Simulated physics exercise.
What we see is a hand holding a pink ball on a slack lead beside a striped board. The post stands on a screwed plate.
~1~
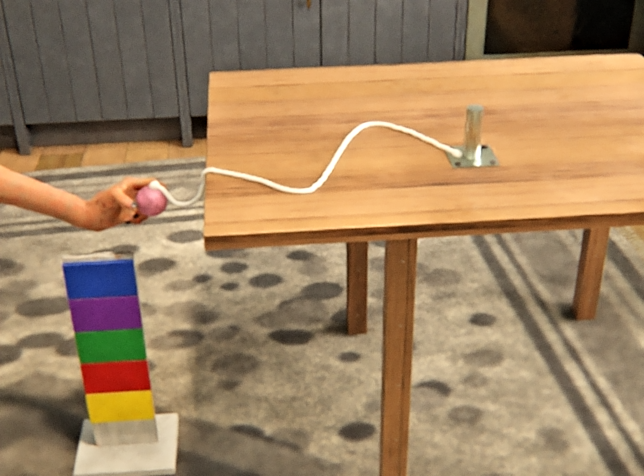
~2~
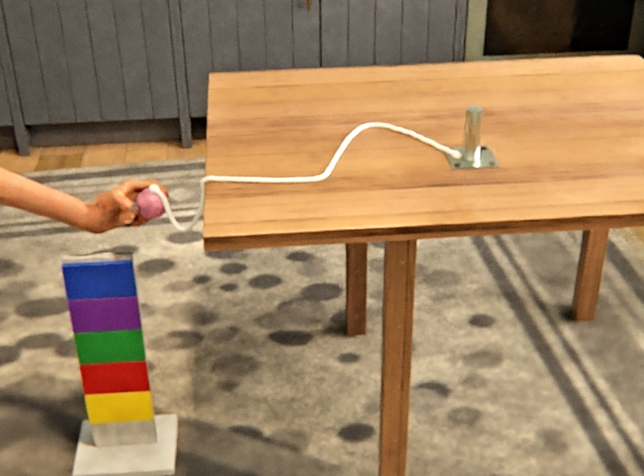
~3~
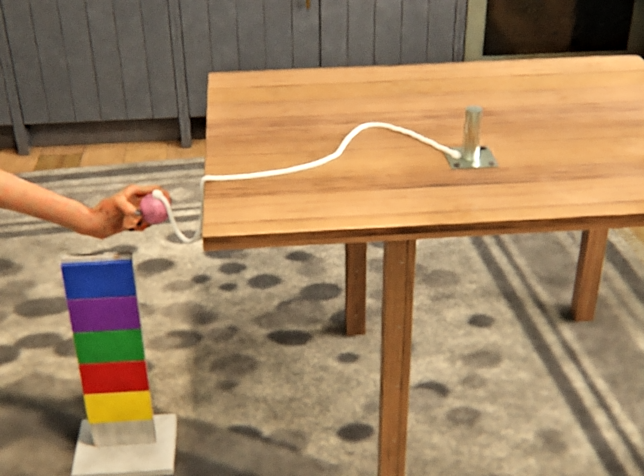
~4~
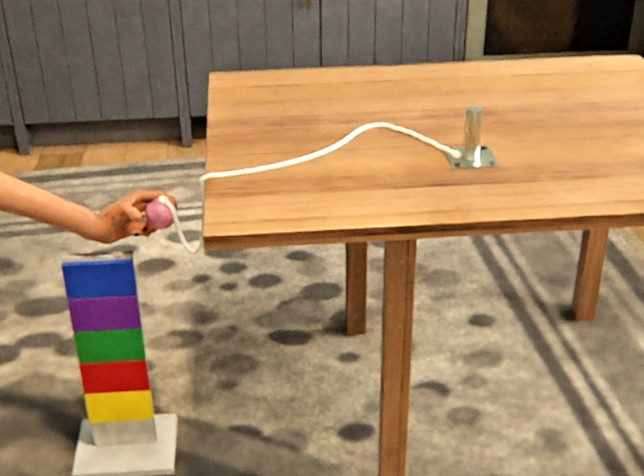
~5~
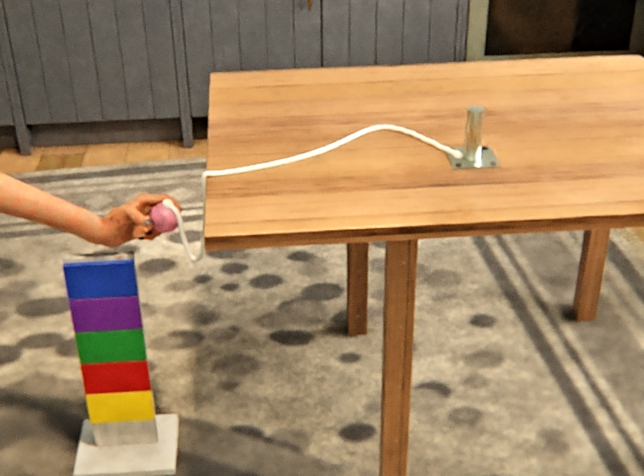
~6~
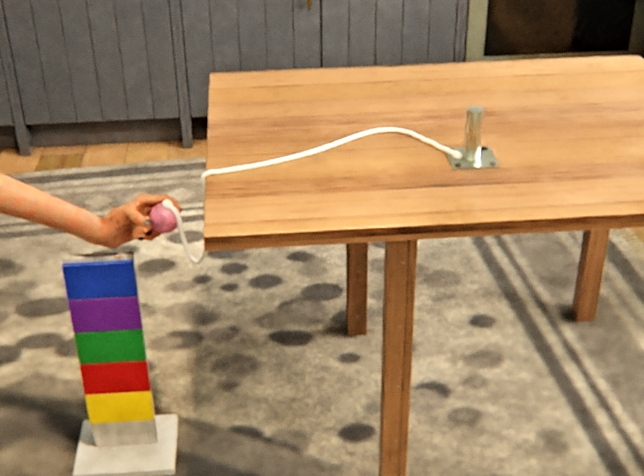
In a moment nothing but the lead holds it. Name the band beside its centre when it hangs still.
Its centre hangs level with the red band.
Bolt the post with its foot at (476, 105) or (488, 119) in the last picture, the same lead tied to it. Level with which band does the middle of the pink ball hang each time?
In that order: Green; green.
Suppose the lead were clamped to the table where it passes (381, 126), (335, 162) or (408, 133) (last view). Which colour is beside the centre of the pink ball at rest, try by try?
It would be green; purple; green.
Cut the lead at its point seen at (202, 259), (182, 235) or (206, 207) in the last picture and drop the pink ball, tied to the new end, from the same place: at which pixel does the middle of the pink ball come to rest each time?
The places are (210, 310), (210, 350) and (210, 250).
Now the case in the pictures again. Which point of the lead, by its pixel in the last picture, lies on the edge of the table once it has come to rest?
At (257, 166), roughly.
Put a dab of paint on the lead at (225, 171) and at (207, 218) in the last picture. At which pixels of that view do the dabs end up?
They go to (208, 200) and to (214, 254).
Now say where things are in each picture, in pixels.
The first frame shows pink ball (152, 201); blue (100, 281); purple (105, 315); green (111, 347); red (116, 378); yellow (120, 408).
The second frame shows pink ball (152, 203); lead through (428, 142) (362, 128) (332, 164) (266, 181) (202, 207).
The third frame shows pink ball (155, 209).
The fourth frame shows pink ball (161, 214); lead through (428, 141) (363, 129) (306, 159) (225, 175) (203, 236).
The fifth frame shows pink ball (165, 218).
The sixth frame shows pink ball (165, 218); lead through (429, 142) (360, 135) (288, 159) (206, 178) (206, 251).
A little later, ball near (252, 357); level with red.
Next, ball near (200, 372); level with red.
When it is over, ball near (227, 371); level with red. Its middle rests at the red band.
